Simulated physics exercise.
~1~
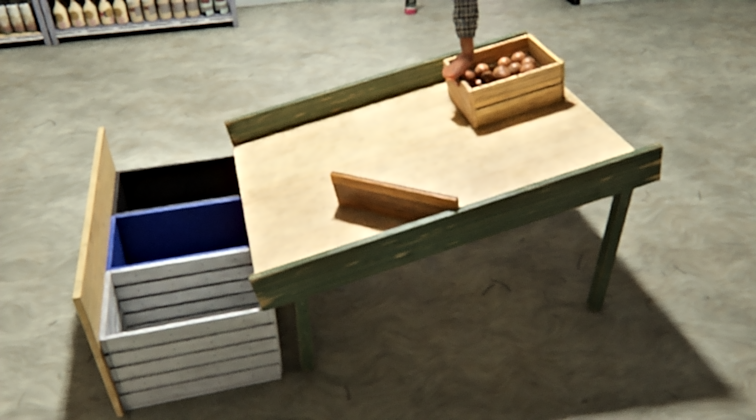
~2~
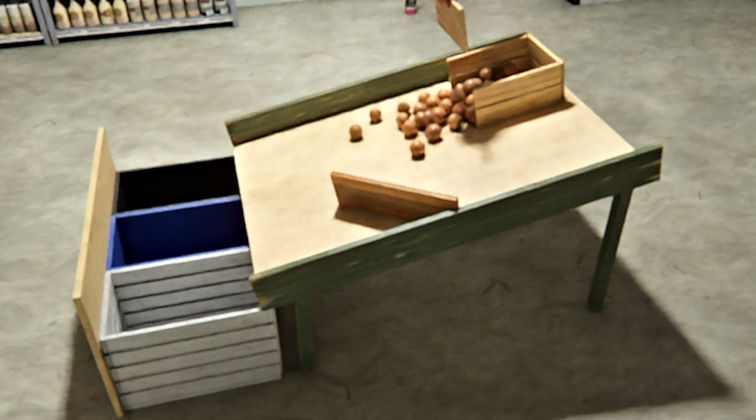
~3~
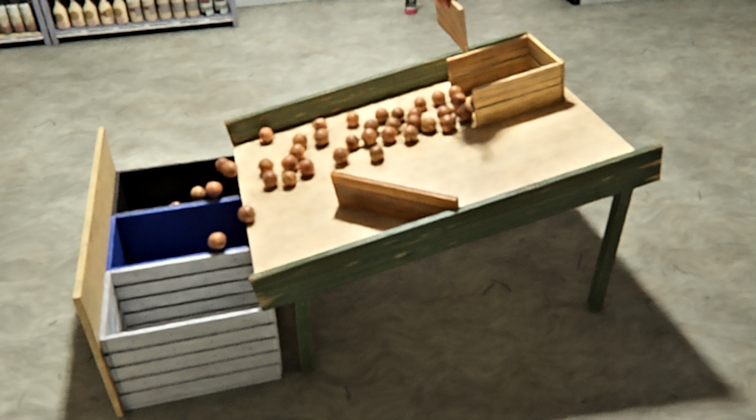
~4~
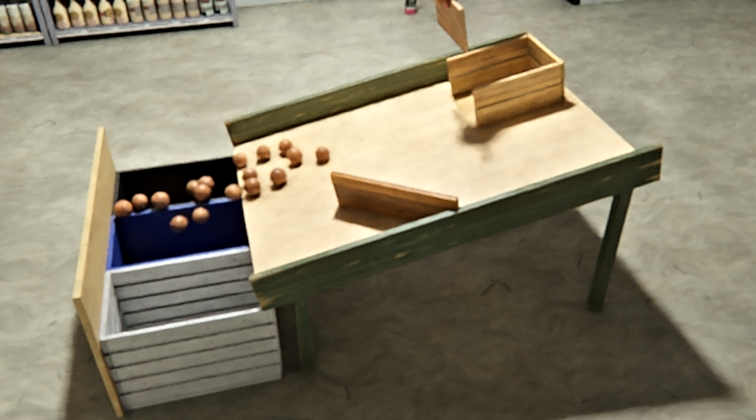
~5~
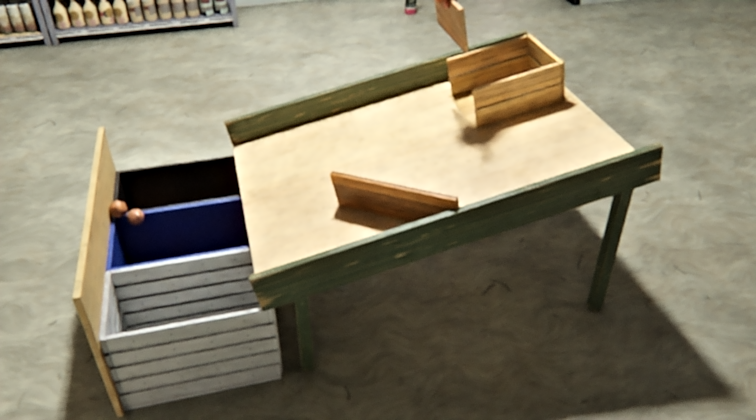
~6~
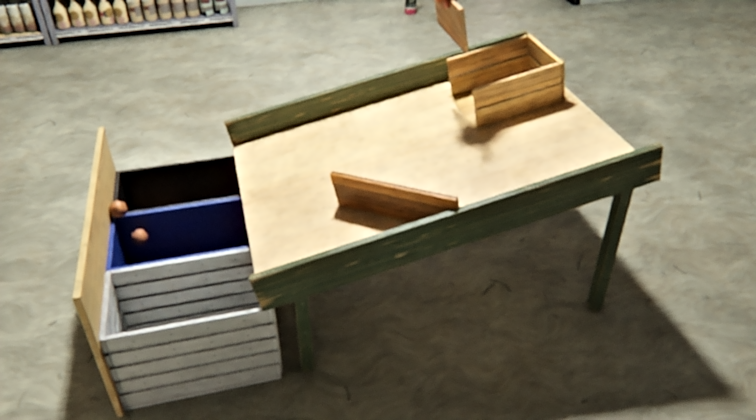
A sloping table held a wooden pen of onions, and once its gate was lifted, they rolled down to the left past an angled board and dropped off the low edge into the black tote and the blue bin, leaving the tabletop empty.
